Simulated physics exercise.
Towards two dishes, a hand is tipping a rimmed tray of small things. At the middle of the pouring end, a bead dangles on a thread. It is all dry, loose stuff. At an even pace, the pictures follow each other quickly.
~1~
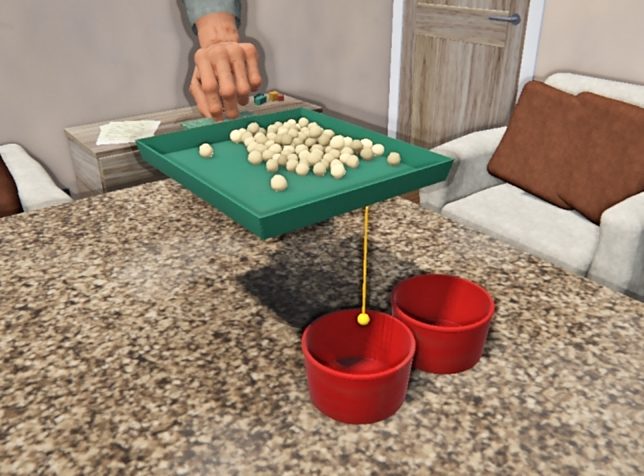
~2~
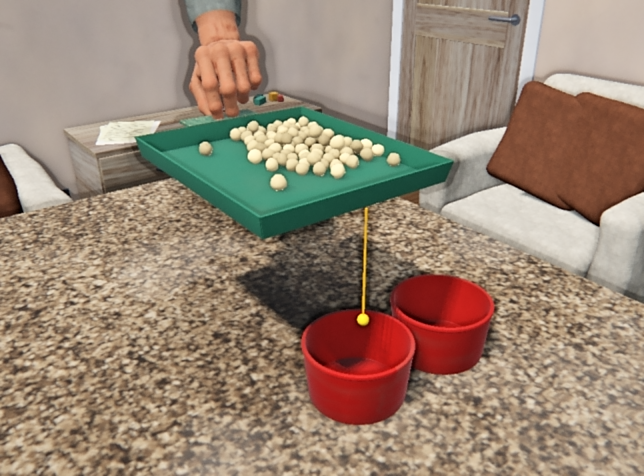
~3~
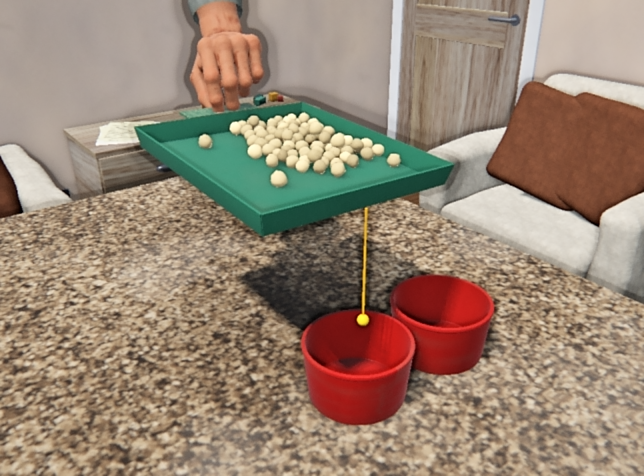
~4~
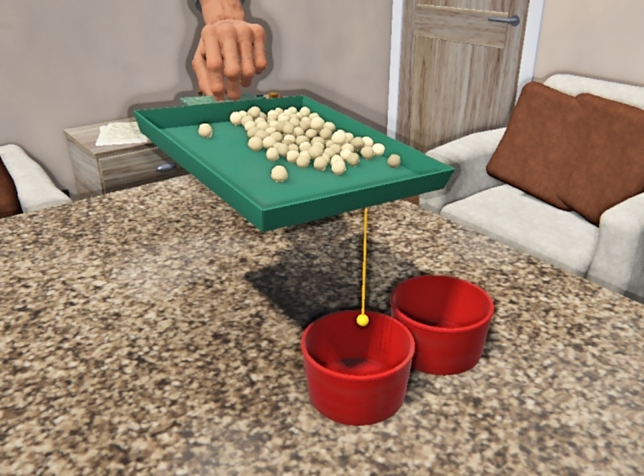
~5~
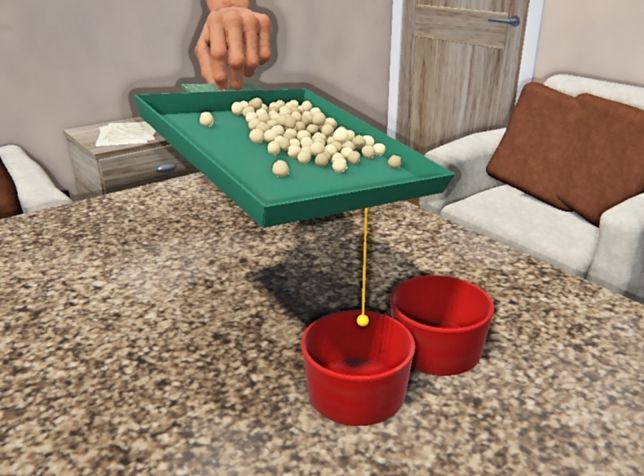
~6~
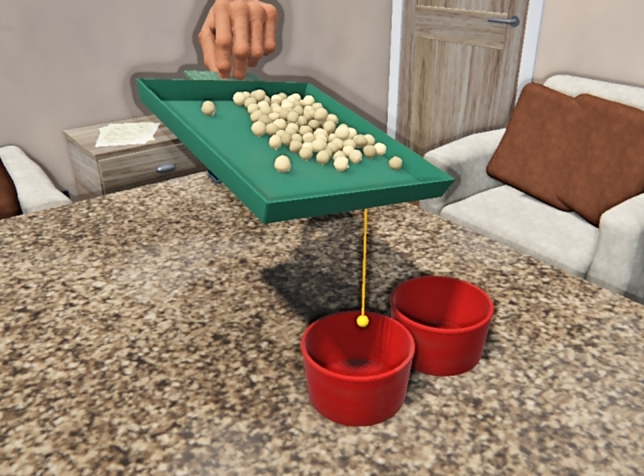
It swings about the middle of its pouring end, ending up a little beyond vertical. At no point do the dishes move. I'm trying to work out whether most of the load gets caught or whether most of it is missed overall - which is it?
Most of it gets caught.
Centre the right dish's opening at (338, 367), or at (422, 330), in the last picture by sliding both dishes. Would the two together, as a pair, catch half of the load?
Result, first place: Not as much as half; second place: Not as much as half.
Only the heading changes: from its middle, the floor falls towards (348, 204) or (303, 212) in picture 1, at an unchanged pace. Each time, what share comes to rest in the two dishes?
You'd get 10 per cent the first time and 10 per cent the second time.
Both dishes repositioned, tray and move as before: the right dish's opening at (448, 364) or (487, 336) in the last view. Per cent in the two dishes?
Roughly 0% first, roughly 0% second.
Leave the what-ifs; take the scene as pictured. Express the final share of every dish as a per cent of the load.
At the end, 0 percent of the load sits in the left dish and 70 percent in the right dish.
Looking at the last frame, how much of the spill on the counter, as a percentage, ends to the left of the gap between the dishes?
Roughly 40 %.
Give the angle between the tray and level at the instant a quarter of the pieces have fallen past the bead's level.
110° or so.
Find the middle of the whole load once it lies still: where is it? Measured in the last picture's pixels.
Somewhere around (435, 337) in the final view.
Just after the last frame, tray tipped steeply; almost all on the tray; just a few in the right dish; just a few in the air.
A moment on, tray tipped right over; almost all on the tray; just a few in the right dish; just a few outside both.
Further on, tray tipped past a quarter turn; just a few in the left dish; the larger part in the right dish; roughly a quarter outside both.
When it is over, tray tipped past a quarter turn; just a few in the left dish; the larger part in the right dish; roughly a quarter outside both.
